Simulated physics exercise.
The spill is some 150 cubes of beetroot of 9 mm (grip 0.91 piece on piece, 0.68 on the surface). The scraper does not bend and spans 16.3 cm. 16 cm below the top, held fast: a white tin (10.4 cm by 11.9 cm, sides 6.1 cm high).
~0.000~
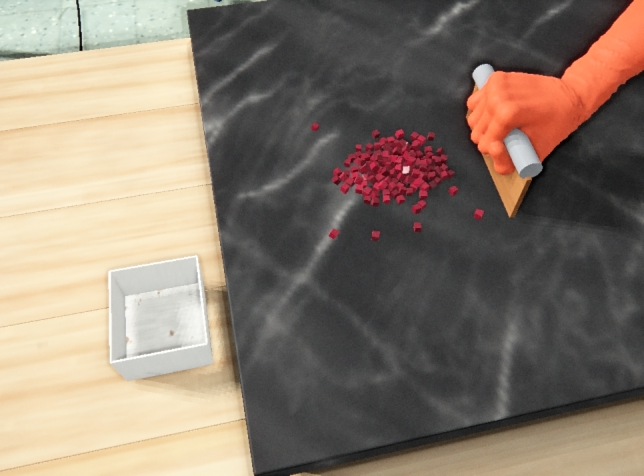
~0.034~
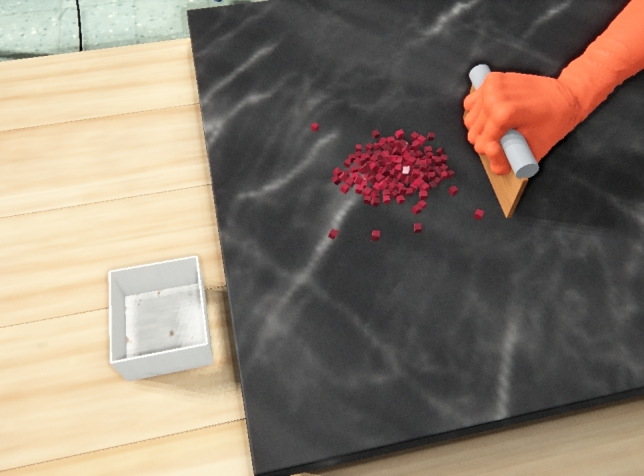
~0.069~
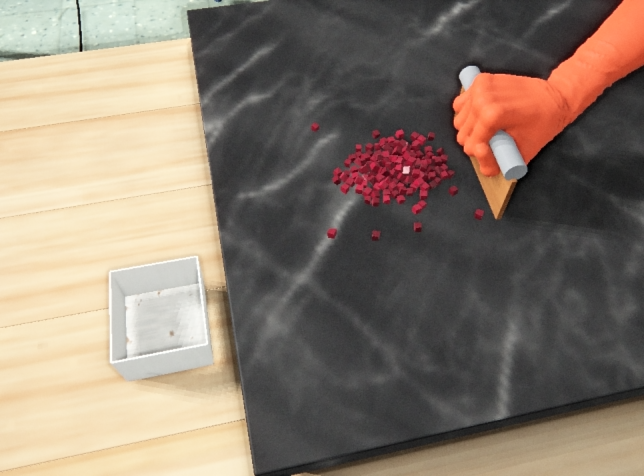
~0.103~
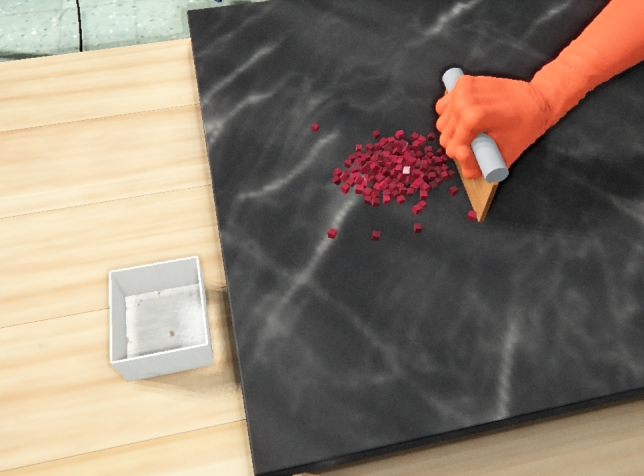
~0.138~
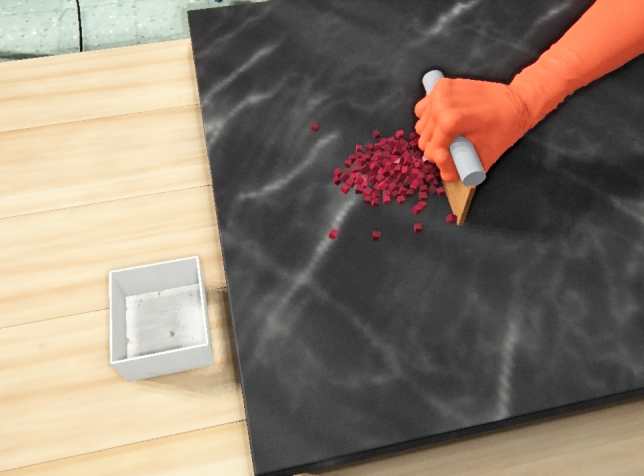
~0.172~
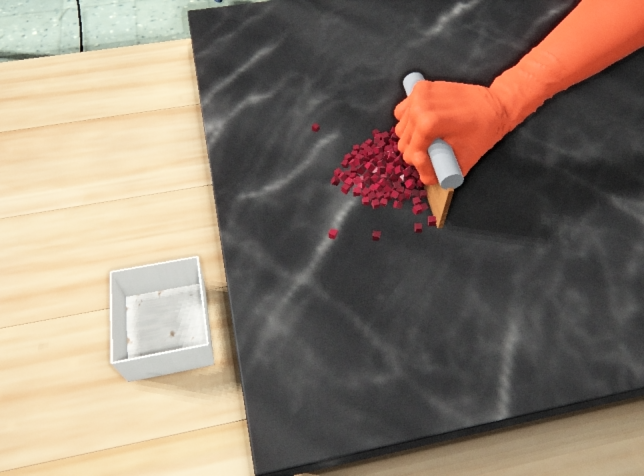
An orange-gloved hand grips a grey-handled, tan scraper over a black, white-veined slab on pale wooden boards, seen from above at a slight tilt. A loose pile of small dark-red beetroot cubes lies left of the hand, and an open, square white tin sits at lower left. The camera stays still as the scraper slides left, meets the pile's right edge and pushes cubes together.
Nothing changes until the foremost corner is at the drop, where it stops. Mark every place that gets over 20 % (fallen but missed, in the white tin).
Missed: Yes, white tin: Yes.
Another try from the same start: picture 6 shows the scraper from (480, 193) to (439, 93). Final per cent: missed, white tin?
Missed 45, white tin 40.
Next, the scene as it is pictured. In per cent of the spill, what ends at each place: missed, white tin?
Missed 50; white tin 40.
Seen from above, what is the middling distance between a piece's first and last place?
Roughly 34 cm.
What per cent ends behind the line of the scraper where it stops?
Roughly 10 per cent.
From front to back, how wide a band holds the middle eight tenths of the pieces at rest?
About 22 cm.
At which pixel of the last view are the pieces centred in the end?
At about (143, 282).
After 0.38 s, scraper 23 cm from its start, spill 17 cm wide; still on top 100 %.
After 0.58 s, scraper 32 cm from its start, spill 19 cm wide; white tin 5 %, off the edge, not caught 65 %, still on top 30 %.
After 0.76 s, scraper 32 cm from its start, spill 22 cm wide; white tin 40 %, off the edge, not caught 50 %, still on top 10 %.
In the end, at 1.9 s, white tin 40 %, fallen but missed 50 %, still on top 10 %.
